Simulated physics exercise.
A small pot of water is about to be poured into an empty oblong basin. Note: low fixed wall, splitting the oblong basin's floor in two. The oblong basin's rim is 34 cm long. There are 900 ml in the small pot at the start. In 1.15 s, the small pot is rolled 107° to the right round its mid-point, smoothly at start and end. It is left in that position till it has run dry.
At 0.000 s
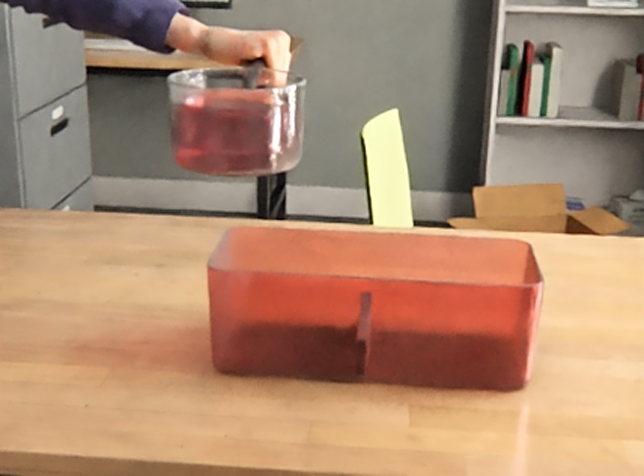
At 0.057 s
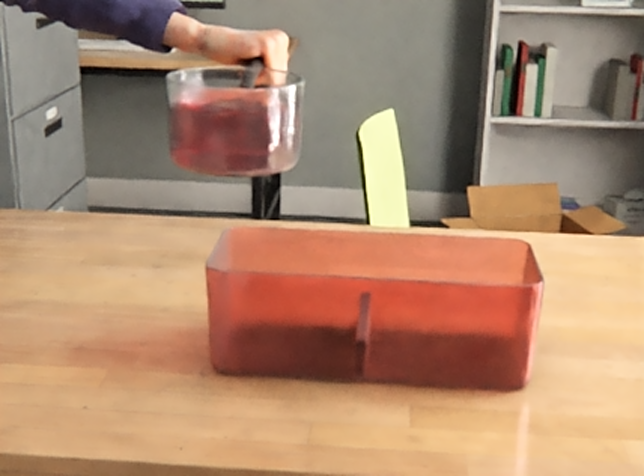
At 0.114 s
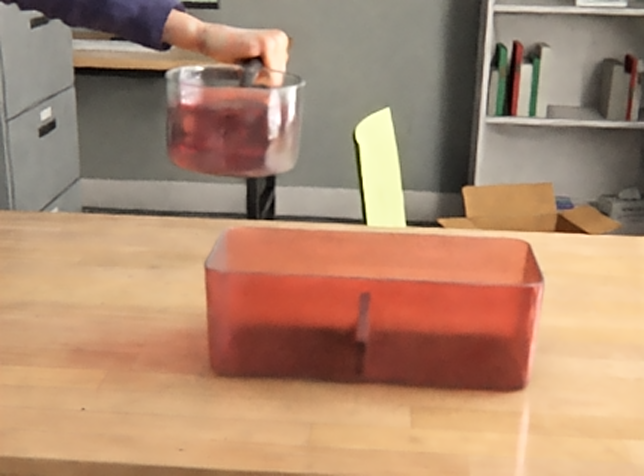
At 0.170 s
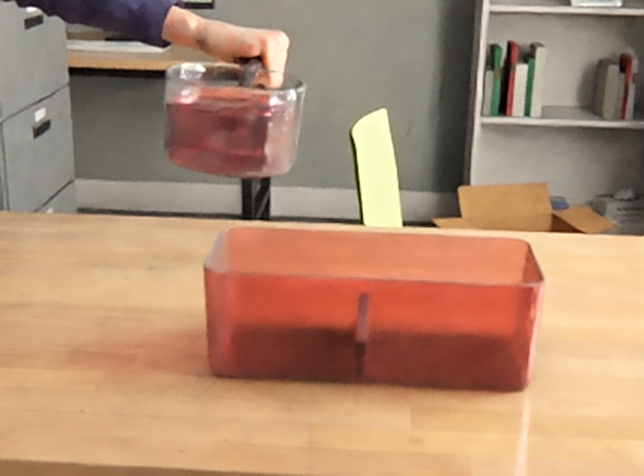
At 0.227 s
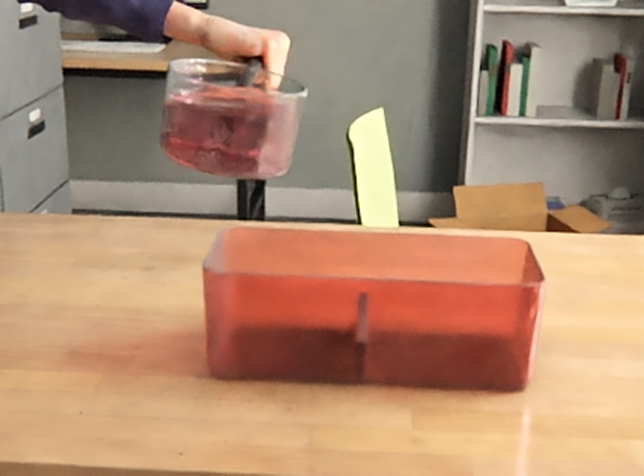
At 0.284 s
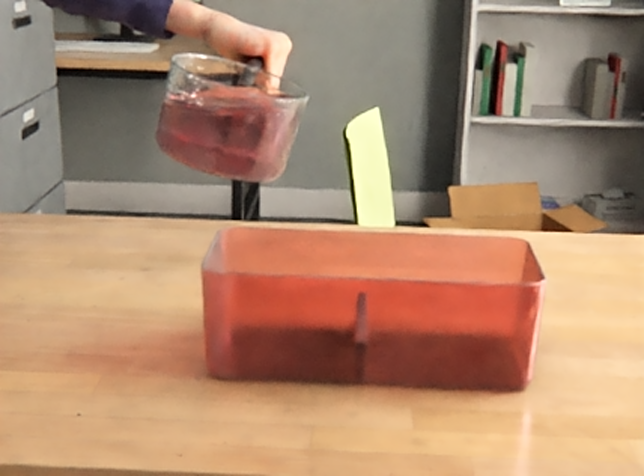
At the start, a hand holds a small clear pot of reddish liquid level above a wooden table, up and left of an empty red see-through oblong basin with a low divider. The hand then smoothly tilts the pot a little to the right, while the basin stays still.
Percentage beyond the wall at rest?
51 per cent.
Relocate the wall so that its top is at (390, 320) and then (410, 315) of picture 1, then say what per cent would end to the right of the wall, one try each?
I'd put it at about 20 per cent for the first and about 5 per cent for the second.
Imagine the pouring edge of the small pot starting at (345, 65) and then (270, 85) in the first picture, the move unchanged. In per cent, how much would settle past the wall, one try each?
It comes to 85 per cent, and then 10 per cent.
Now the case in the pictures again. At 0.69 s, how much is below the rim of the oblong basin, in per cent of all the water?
Estimate - around 9 in a hundred parts.
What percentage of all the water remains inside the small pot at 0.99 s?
14 in a hundred, give or take.
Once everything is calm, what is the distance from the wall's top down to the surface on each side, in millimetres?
For the left, around 24 mm; for the right, around 26 mm.
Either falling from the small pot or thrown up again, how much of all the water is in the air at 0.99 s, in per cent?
It comes to some 12 percent of the total.
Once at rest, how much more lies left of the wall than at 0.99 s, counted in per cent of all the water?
It comes to about 22 per cent.
By 0.69 s the tilt is 71° and 64 per cent is still to pour, 3 is left of the wall and 6 right of it.
By 0.99 s the tilt is 102° and 13 per cent is still to pour, 26 is left of the wall and 49 right of it.
By 1.31 s the tilt is 107° and 1 per cent is still to pour, 47 is left of the wall and 50 right of it.
By 1.65 s the tilt is 107° and 0 per cent is still to pour, 49 is left of the wall and 51 right of it.
At rest 49 per cent lies left of the wall, 51 right of it and 1 outside.
